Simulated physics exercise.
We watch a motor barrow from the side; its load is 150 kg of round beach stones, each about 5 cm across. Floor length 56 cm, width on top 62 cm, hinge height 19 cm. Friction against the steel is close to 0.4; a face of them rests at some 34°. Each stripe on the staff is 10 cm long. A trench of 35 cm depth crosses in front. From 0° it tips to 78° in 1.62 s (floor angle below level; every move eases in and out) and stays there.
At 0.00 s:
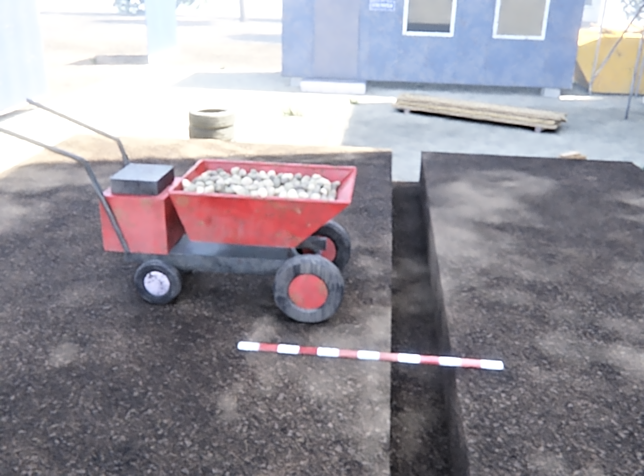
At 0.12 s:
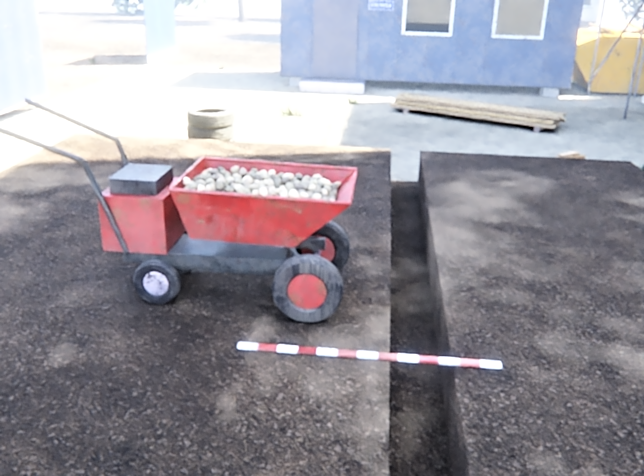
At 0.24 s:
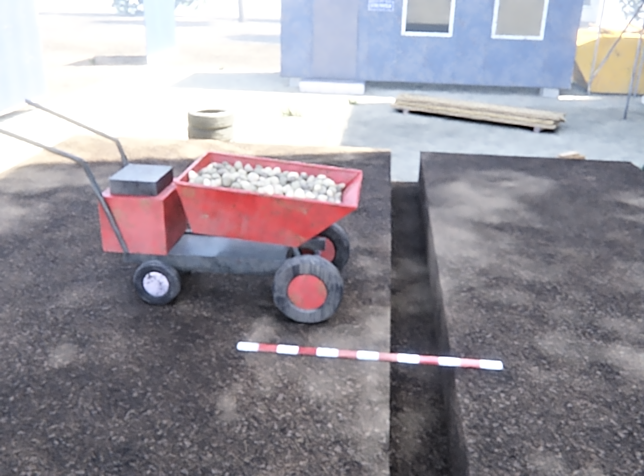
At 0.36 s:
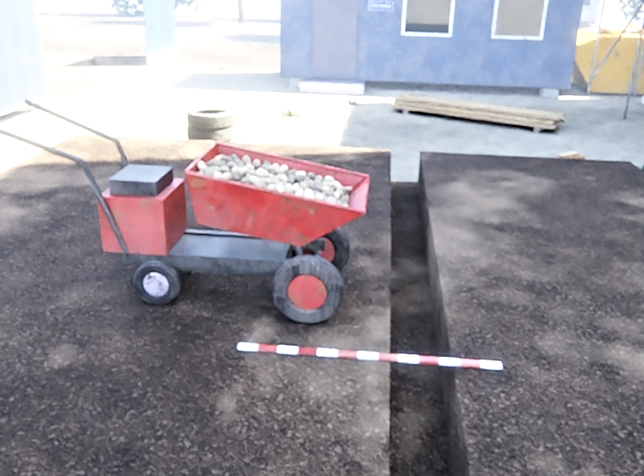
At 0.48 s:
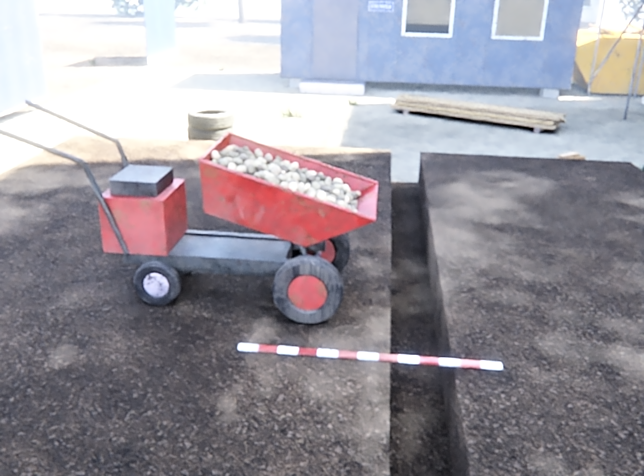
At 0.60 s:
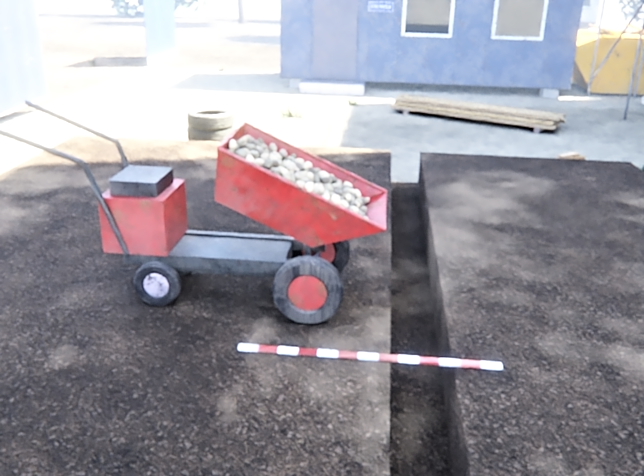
A red motor barrow with black handles and black tyres stands side-on at left on dark, rough ground in a yard, seen from slightly above, with a narrow trench to its right. Pale round stones fill its skip, a red-and-white staff lies in front, and planks and a blue building are behind. The skip tilts steadily down to the right, its rear rising, while the barrow and camera stay still.
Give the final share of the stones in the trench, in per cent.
Close to 62 in a hundred.
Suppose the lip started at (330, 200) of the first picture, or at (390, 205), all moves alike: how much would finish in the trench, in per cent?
First some 90, then 10 per cent.
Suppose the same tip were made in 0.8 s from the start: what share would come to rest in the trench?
Then about 55 per cent.
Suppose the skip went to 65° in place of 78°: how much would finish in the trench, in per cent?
Then about 50 per cent.
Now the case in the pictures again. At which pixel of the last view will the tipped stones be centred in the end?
Around (432, 339).
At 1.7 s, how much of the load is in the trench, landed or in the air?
Some 50 per cent.
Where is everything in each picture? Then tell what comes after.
In the first frame, the skip is at 0°, its lip at (349, 203); the top of the load is at (265, 180).
In the second frame, the skip is at 1°, its lip at (350, 204); the top of the load is at (249, 178); the stones move at 0.2 m/s on average.
In the third frame, the skip is at 5°, its lip at (356, 207); the top of the load is at (236, 172); the stones move at 0.3 m/s on average.
The fourth frame shows lip at (365, 212), floor tilted 10°, highest stones at (227, 162); the stones move at 0.5 m/s on average.
The fifth frame shows lip at (375, 220), floor tilted 16°, highest stones at (233, 153); the stones move at 0.6 m/s on average.
In the sixth frame, the skip is at 24°, its lip at (385, 230); the top of the load is at (246, 143); the stones move at 0.6 m/s on average.
After 1.2 s the floor is at 66°; 91 % in the skip, 9 % in the trench; the foremost stones are at (449, 301).
After 1.7 s the floor is at 78°; 11 % in the skip, 52 % in the trench, 37 % past the trench; the foremost stones are at (580, 319).
After 2.1 s the floor is at 78°; 0 % in the skip, 61 % in the trench, 39 % past the trench; the foremost stones are at (640, 318).
After 4.0 s the floor is at 78°; 0 % in the skip, 62 % in the trench, 38 % past the trench; the foremost stones are past the picture's edge.
